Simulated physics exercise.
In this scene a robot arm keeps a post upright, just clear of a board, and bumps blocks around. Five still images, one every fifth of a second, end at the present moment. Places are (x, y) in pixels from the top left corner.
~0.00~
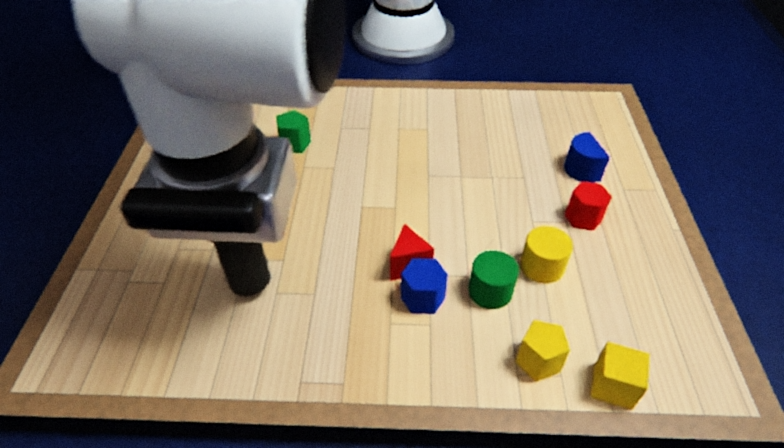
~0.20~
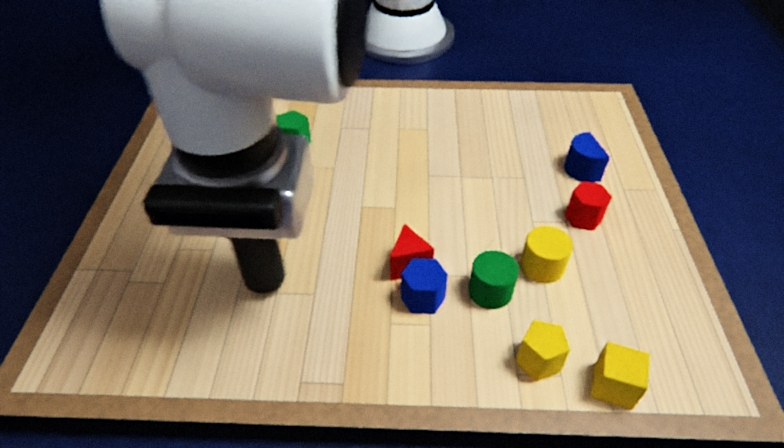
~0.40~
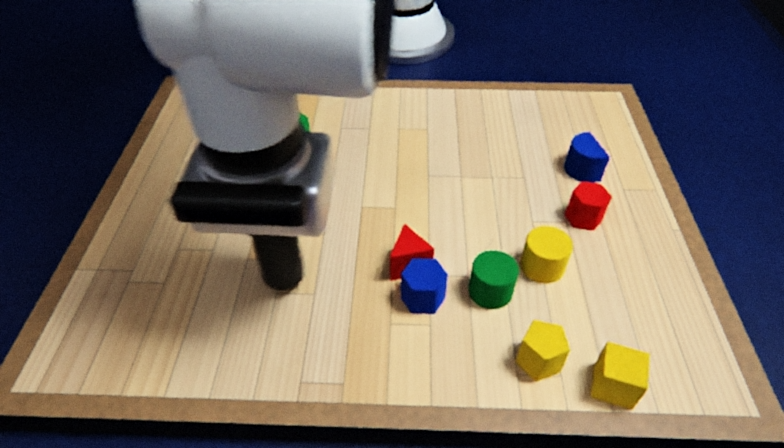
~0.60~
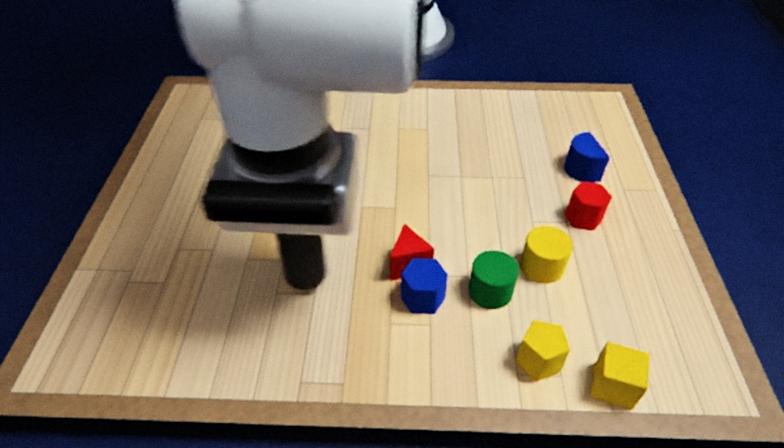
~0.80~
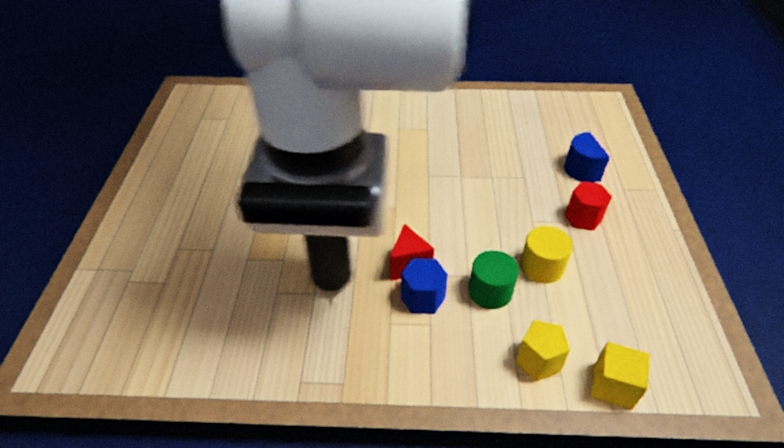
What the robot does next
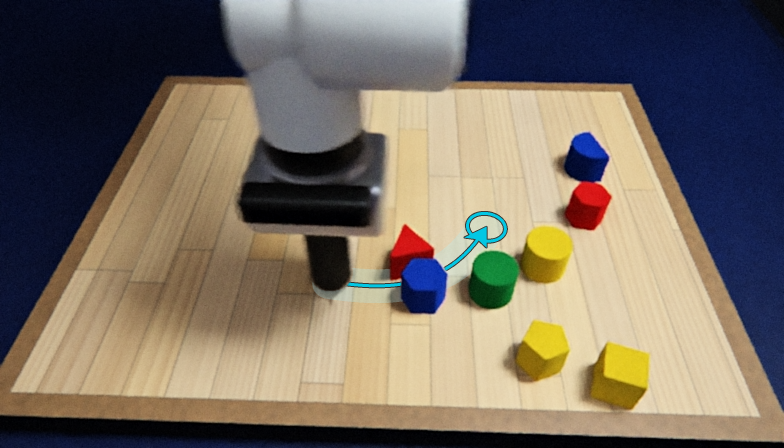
White robot arm with a black post sliding steadily right across a wooden board, coloured blocks sitting still around it.
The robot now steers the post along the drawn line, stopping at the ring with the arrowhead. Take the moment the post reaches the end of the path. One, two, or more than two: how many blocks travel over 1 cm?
Blocks displaced: 2.
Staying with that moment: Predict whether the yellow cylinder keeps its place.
Here the yellow cylinder stays on its spot.
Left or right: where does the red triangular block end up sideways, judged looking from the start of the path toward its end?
Seen from start to end, it moves left.
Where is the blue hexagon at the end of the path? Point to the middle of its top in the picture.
Expect it around (459, 281).
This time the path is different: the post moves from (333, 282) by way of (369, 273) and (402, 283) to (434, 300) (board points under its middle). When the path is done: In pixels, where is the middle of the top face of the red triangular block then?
Its top middle: (437, 243).
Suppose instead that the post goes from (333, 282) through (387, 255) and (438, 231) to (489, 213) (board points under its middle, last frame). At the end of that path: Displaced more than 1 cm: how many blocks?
Only one of them.
The drawn path runs from (333, 282) through (397, 285) and (454, 264) to (486, 227).
The first path, step by step. One third of the way, post at (398, 277); red triangular block at (422, 238), turned 45° anticlockwise; blue hexagon at (438, 275).
Two thirds of the way, post at (455, 256); red triangular block at (450, 214); blue hexagon at (459, 281), turned 25° clockwise; green cylinder at (500, 268).
At the end, post at (488, 219); red triangular block at (452, 201), turned 160° anticlockwise; blue hexagon at (459, 281), turned 25° clockwise; green cylinder at (500, 268); yellow cylinder not moved.
